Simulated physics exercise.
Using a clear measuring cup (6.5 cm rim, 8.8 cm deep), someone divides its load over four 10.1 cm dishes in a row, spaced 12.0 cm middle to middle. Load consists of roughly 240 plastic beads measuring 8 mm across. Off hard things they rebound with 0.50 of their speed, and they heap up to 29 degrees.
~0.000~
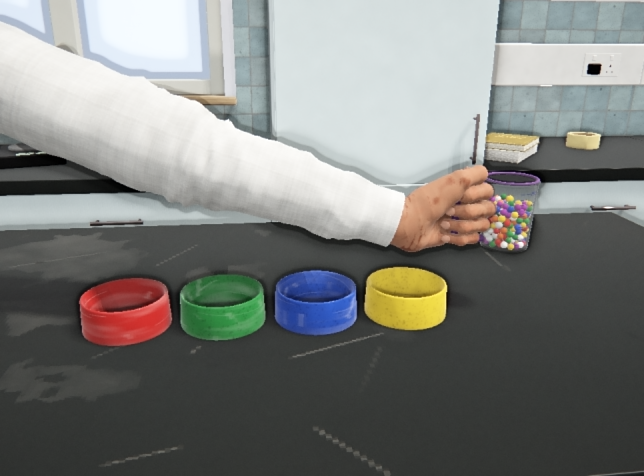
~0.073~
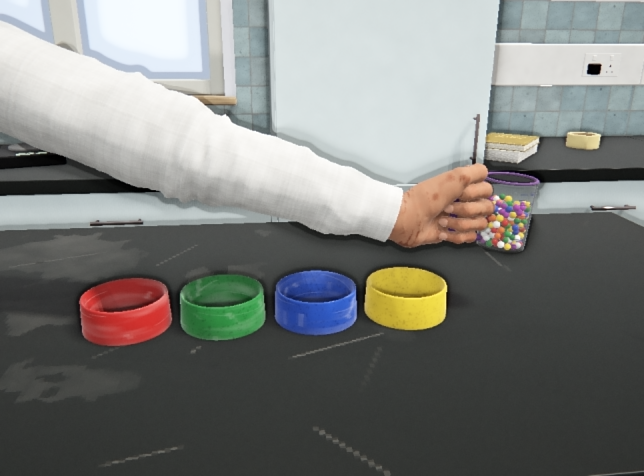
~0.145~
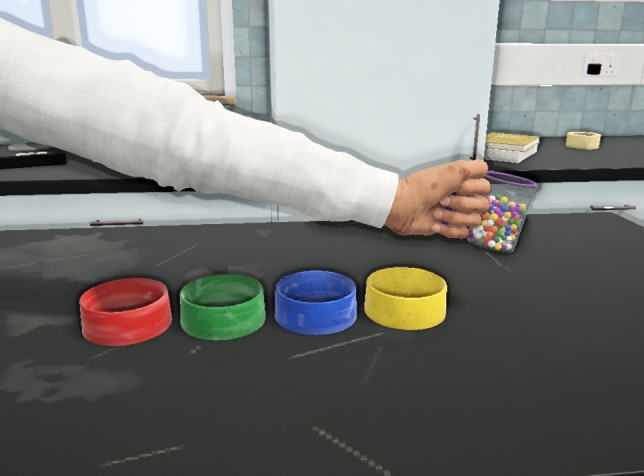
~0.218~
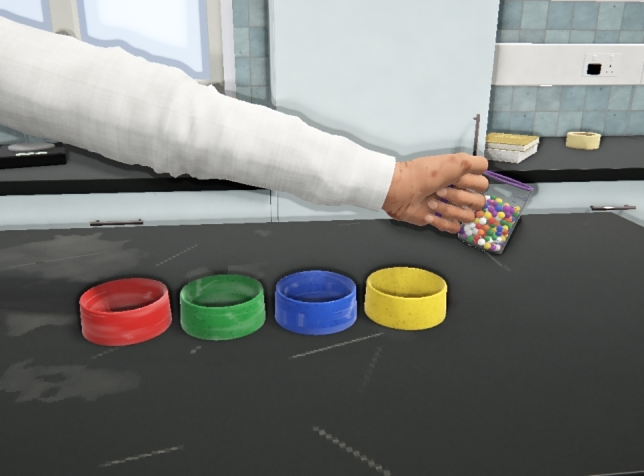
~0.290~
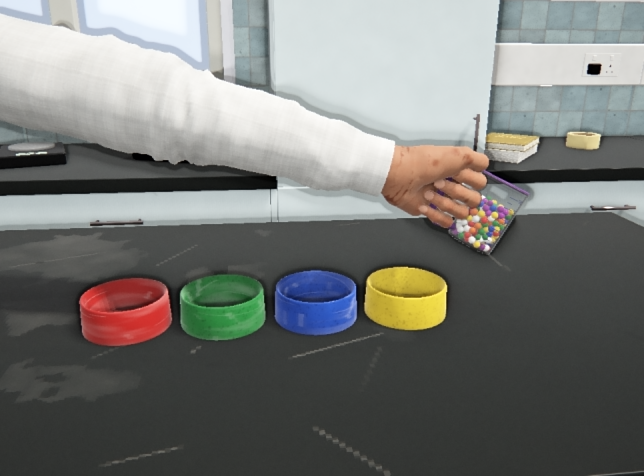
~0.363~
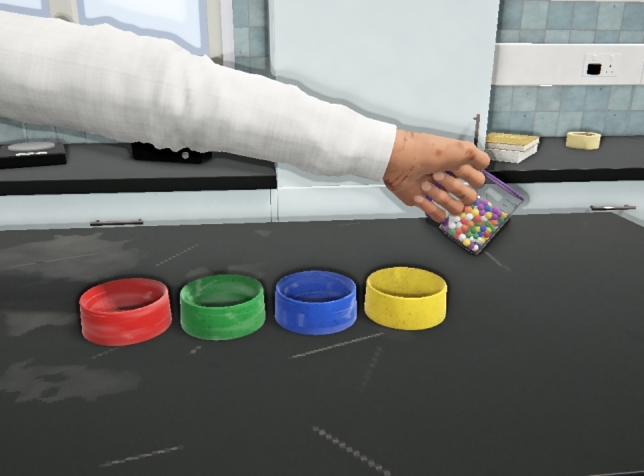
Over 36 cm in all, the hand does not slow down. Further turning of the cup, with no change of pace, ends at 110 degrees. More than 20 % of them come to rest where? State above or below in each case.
Red: Holds at most a fifth; blue: Holds at most a fifth; green: Holds at most a fifth; yellow: Holds more than a fifth; counter: Holds more than a fifth.
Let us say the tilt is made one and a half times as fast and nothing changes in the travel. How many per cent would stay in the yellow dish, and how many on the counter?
Result - yellow: 20; counter: 80.
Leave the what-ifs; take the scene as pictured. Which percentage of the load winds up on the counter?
The answer is roughly 45 per cent.
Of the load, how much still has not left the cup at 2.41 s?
That would be some 0 per cent.
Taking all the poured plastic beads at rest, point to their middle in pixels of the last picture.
Centre at rest: Approx. (429, 304) px.
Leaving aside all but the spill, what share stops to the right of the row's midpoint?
Estimated share comes to about 100 per cent.
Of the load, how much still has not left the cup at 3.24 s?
0 %.
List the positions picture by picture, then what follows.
In the first frame, cup at (507, 212), tilt 0 degrees, lip at (536, 178), moved 0.0 cm; middle of the pieces at (509, 226); yellow dish at (406, 283); blue dish at (316, 287); green dish at (222, 291); red dish at (125, 295).
In the second frame, cup at (505, 212), tilt 3 degrees, lip at (535, 179), moved 0.3 cm; middle of the pieces at (506, 226).
In the third frame, cup at (500, 212), tilt 10 degrees, lip at (532, 183), moved 1.0 cm; middle of the pieces at (499, 226).
In the fourth frame, cup at (493, 213), tilt 18 degrees, lip at (529, 187), moved 1.9 cm; middle of the pieces at (490, 226).
In the fifth frame, cup at (486, 213), tilt 26 degrees, lip at (525, 193), moved 2.8 cm; middle of the pieces at (482, 226).
In the sixth frame, cup at (480, 213), tilt 35 degrees, lip at (520, 198), moved 3.7 cm; middle of the pieces at (474, 225); yellow dish at (406, 283); blue dish at (316, 287); green dish at (222, 291); red dish at (125, 295). Its pace works out near 115 degrees a second; the hand travels 12 cm a second.
Then, at 1.59 s, tilt 110 degrees; cup holds 5 %, yellow 50 %.
After 2.41 s, tilt 110 degrees; cup holds 0 %, yellow 55 %.
After 3.24 s, tilt 110 degrees; cup holds 0 %, yellow 55 %.
In the end, at 3.5 s, red 0 %, blue 0 %, green 0 %, yellow 55 %, counter 45 %.
